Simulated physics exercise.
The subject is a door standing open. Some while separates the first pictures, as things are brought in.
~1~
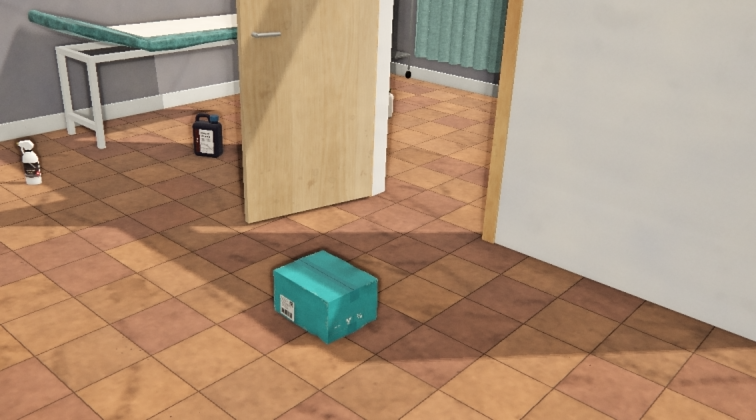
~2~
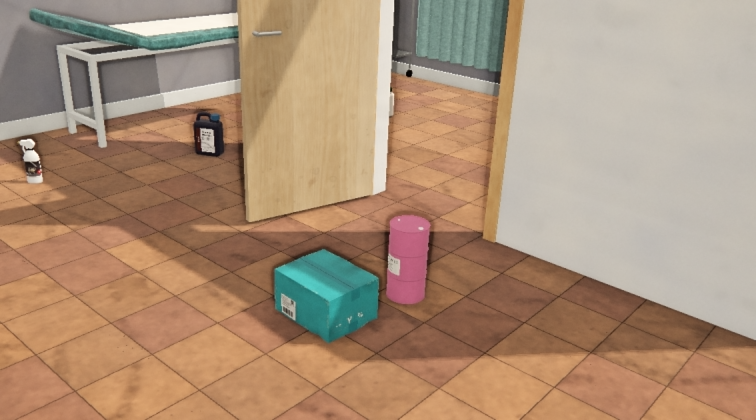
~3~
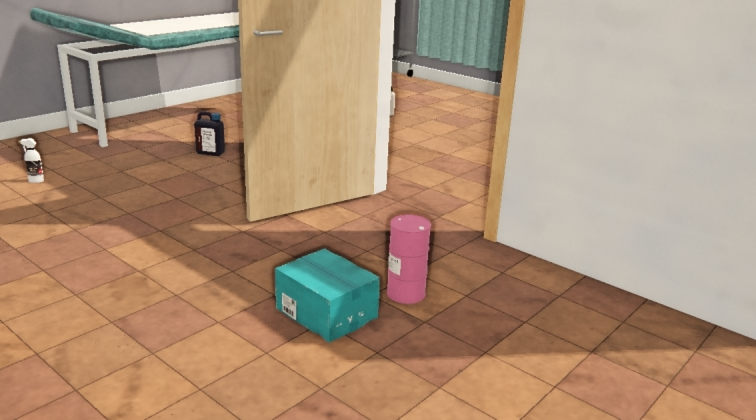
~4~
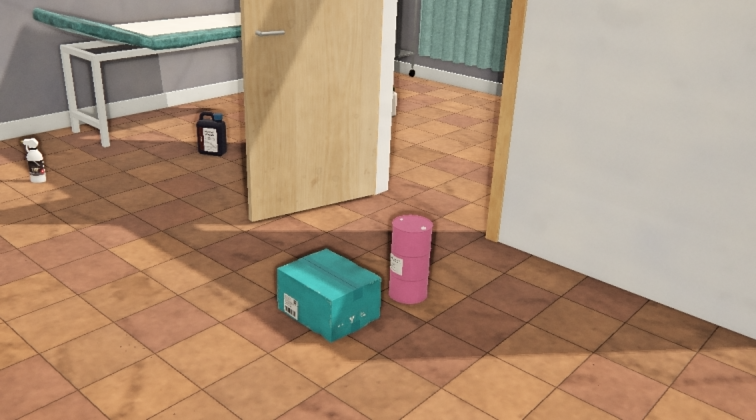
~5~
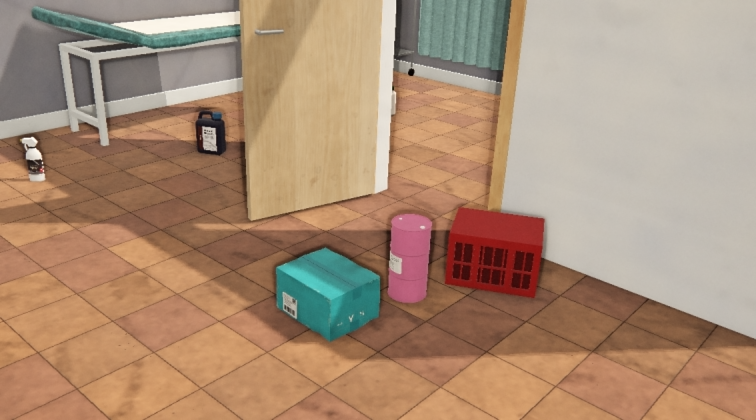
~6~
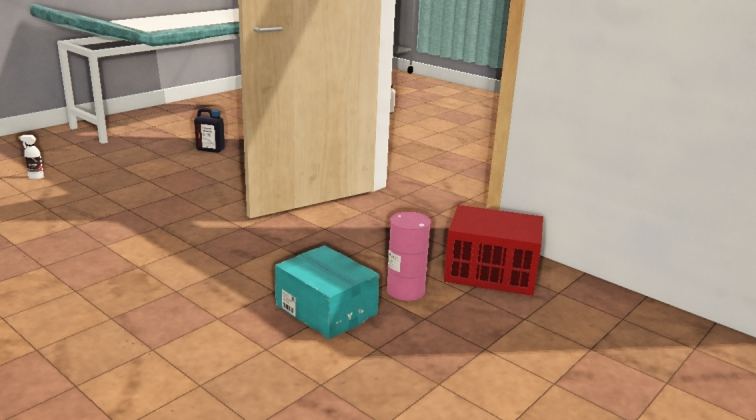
The video shows a wide-open door standing still on a tiled floor near a turquoise parcel; a pink canister appears to the parcel's right, then a red chest appears beside the canister, while the view shifts only very slightly.
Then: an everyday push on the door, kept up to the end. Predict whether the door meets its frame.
It meets the frame.
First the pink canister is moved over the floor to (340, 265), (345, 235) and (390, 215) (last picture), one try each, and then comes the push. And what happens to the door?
Going through the tries in order: It gets all the way shut, then it is obstructed, then it gets all the way shut.
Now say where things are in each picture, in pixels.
The first frame shows door wide open and still.
The second frame shows door wide open and still; pink canister (408, 260); turquoise parcel (326, 294).
The third frame shows door wide open and still; pink canister (408, 259); turquoise parcel (327, 293).
The fourth frame shows door wide open and still; pink canister (410, 259); turquoise parcel (329, 293).
The fifth frame shows door wide open and still; pink canister (409, 258); turquoise parcel (328, 292).
The sixth frame shows door wide open and still; red chest (494, 249); pink canister (408, 256).
Then, 0.60 s past the last view, door 86° open.
Then, 1.00 s past the last view, door 58° open.
Then, 1.30 s past the last view, door 34° open.
Then, 1.60 s past the last view, door 8° open.
Finally, door 0° open; all 3 still in place. Final places as the last picture's camera would see them, red chest near (494, 249).
